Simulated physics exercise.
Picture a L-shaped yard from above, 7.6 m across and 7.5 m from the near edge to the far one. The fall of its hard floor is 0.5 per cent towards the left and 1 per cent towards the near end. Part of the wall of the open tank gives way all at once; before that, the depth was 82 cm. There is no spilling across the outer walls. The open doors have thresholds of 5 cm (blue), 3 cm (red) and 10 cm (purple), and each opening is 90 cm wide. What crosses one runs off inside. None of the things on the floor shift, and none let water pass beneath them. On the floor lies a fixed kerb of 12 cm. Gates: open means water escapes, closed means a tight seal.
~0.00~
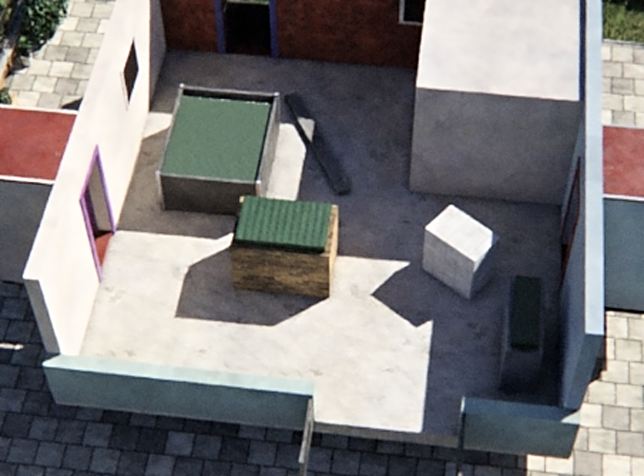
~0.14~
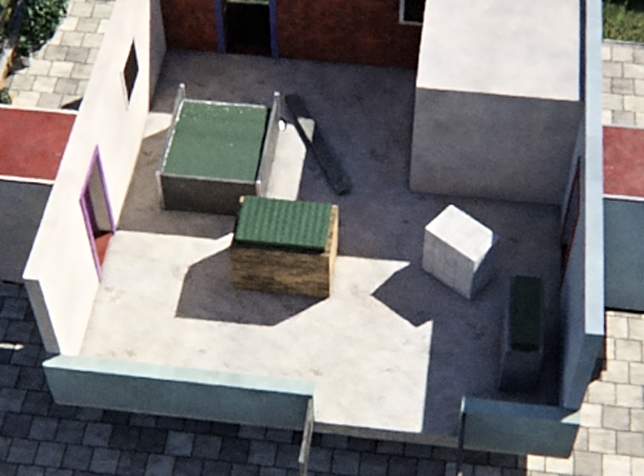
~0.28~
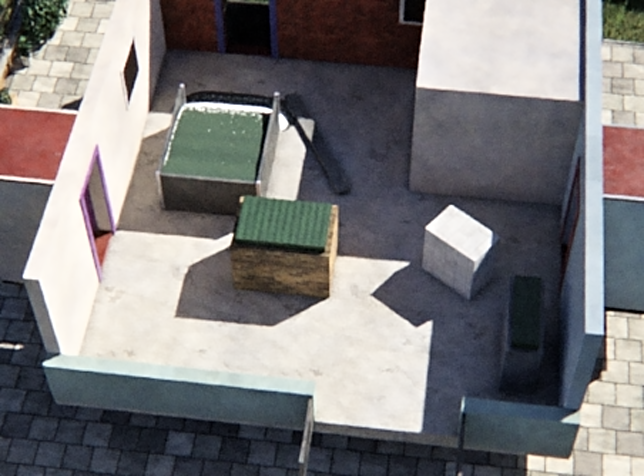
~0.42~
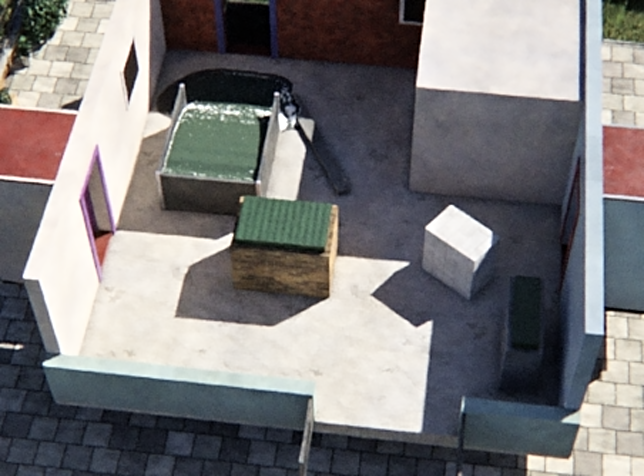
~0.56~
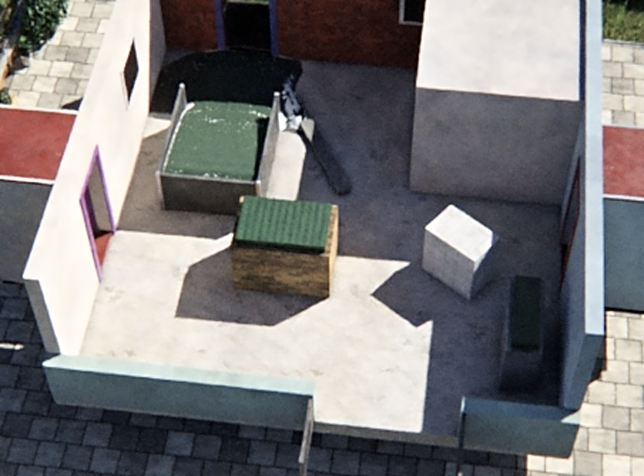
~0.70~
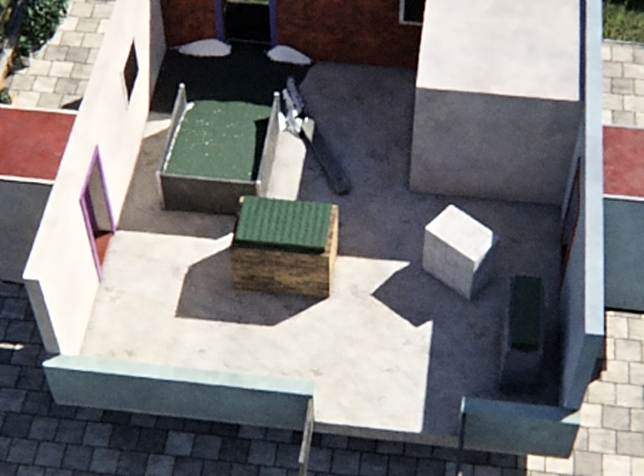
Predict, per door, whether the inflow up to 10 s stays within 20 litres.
In order: At the blue door more than the set amount gets in. At the red door no more than the set amount gets in. At the purple door no more than the set amount gets in.
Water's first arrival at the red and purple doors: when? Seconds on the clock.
Arrival: Red not within the 10 s, purple 3.2 s.
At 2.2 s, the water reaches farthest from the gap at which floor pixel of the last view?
Point: Roughly (419, 73) in the last view.
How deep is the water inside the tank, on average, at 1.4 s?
About 38 cm.
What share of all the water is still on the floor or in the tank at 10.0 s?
62 %.
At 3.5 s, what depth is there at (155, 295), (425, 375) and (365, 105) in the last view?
Spot by spot: Some 0, 0, then 5 cm.
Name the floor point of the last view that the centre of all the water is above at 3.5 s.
Centre: Roughly (252, 122) px.
After 1.4 s water covers 20 % of the floor and is deepest (48 cm) near (194, 55); blue door 34 cm at the sill, 247 L in, red door not reached, purple door not reached.
After 2.2 s water covers 20 % of the floor and is deepest (39 cm) near (267, 67); blue door 36 cm at the sill, 520 L in, red door not reached, purple door not reached.
After 3.5 s water covers 35 % of the floor and is deepest (21 cm) near (164, 59); blue door 19 cm at the sill, 739 L in, red door not reached, purple door 7 cm at the sill, 0 L in.
After 6.0 s water covers 65 % of the floor and is deepest (16 cm) near (75, 371); blue door 9 cm at the sill, 827 L in, red door not reached, purple door 6 cm at the sill, 0 L in.
After 10.0 s water covers 75 % of the floor and is deepest (11 cm) near (72, 381); blue door 4 cm at the sill, 839 L in, red door not reached, purple door 4 cm at the sill, 0 L in.
